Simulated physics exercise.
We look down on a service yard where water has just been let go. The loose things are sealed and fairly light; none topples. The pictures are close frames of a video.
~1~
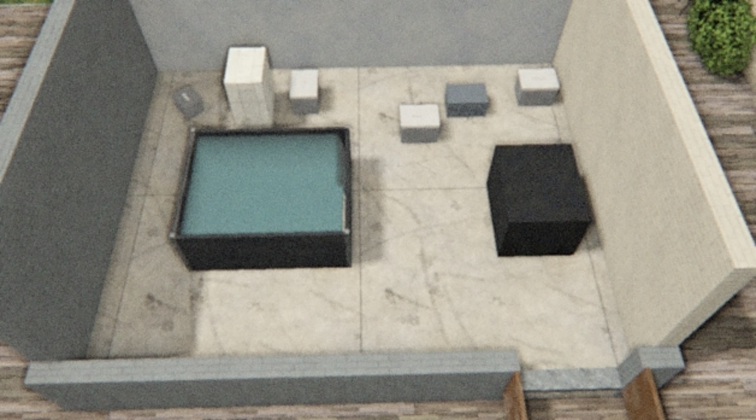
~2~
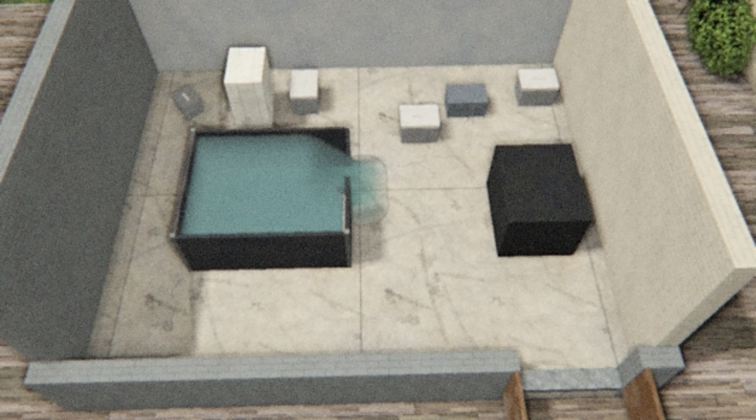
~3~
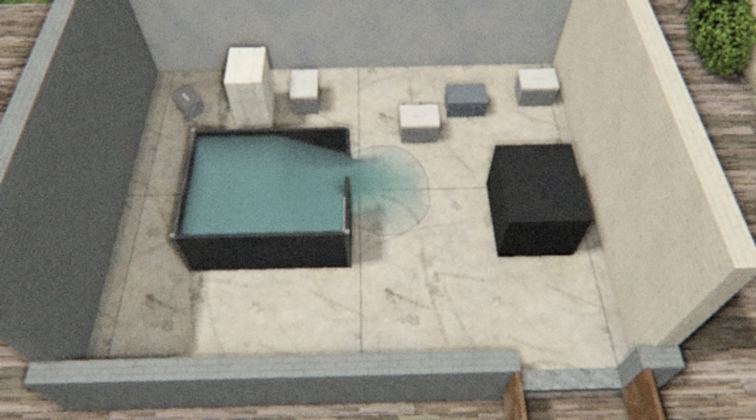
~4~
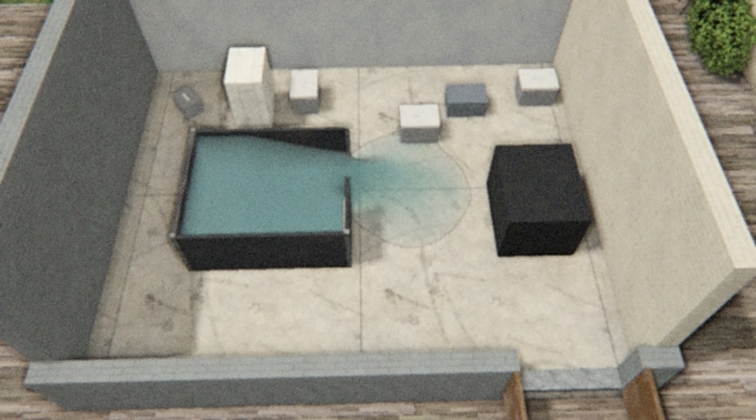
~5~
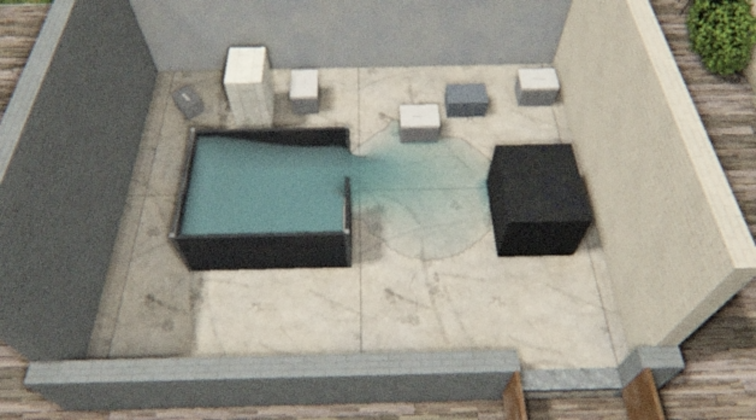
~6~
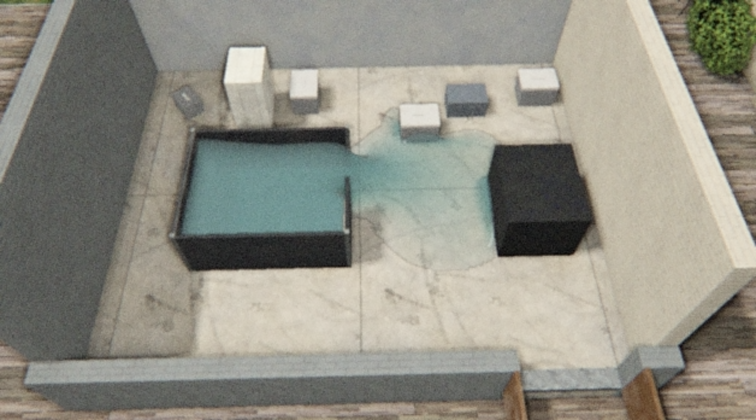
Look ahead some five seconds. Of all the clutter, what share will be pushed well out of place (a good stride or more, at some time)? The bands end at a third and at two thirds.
That comes to from one to two thirds.
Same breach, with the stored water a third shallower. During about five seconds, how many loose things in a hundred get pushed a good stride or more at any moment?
Roughly 40 per cent.
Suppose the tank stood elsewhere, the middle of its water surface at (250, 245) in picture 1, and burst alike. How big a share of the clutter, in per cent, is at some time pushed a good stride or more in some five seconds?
Some 40 per cent.
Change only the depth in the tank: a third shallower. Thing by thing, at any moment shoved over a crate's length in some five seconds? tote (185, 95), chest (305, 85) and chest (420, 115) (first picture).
As listed: Under that, never so far, yes.
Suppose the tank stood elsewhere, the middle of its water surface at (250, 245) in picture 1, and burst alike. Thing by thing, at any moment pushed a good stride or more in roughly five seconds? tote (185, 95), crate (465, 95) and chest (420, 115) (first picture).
In that order: Never so far, pushed that far, under that.
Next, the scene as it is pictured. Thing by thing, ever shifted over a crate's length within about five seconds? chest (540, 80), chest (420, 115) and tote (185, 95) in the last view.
In that order: Swept aside, yes, no.
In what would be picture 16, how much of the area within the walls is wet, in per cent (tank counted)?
Near 50 in a hundred.
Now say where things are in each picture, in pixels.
In the first frame, a chest at (420, 115) rests on the ground; a crate at (467, 93) rests on the ground; 0 of 5 have shifted.
In the second frame, a chest at (420, 115) rests on the ground; a crate at (467, 93), on the bottom; 0 of 5 have shifted.
In the third frame, a chest at (420, 115), on the bottom; a crate at (467, 93) rests on the ground; 0 of 5 have shifted.
In the fourth frame, a chest at (420, 115) rests on the ground; a crate at (467, 93) rests on the ground; 0 of 5 have shifted.
In the fifth frame, a chest at (420, 115), on the bottom; a crate at (467, 93), on the bottom; 0 of 5 have shifted.
In the sixth frame, a chest at (420, 115), on the bottom; a crate at (467, 93), on the bottom; 0 of 5 have shifted.
A moment on, 0 of 5 are well off their spots; 0 afloat.
Next, 2 of 5 are well off their spots; 2 afloat.
Later, 2 of 5 are well off their spots; 2 afloat.
In the end, 3 of 5 are well off their spots, and 3 have been at some point; 0 afloat.
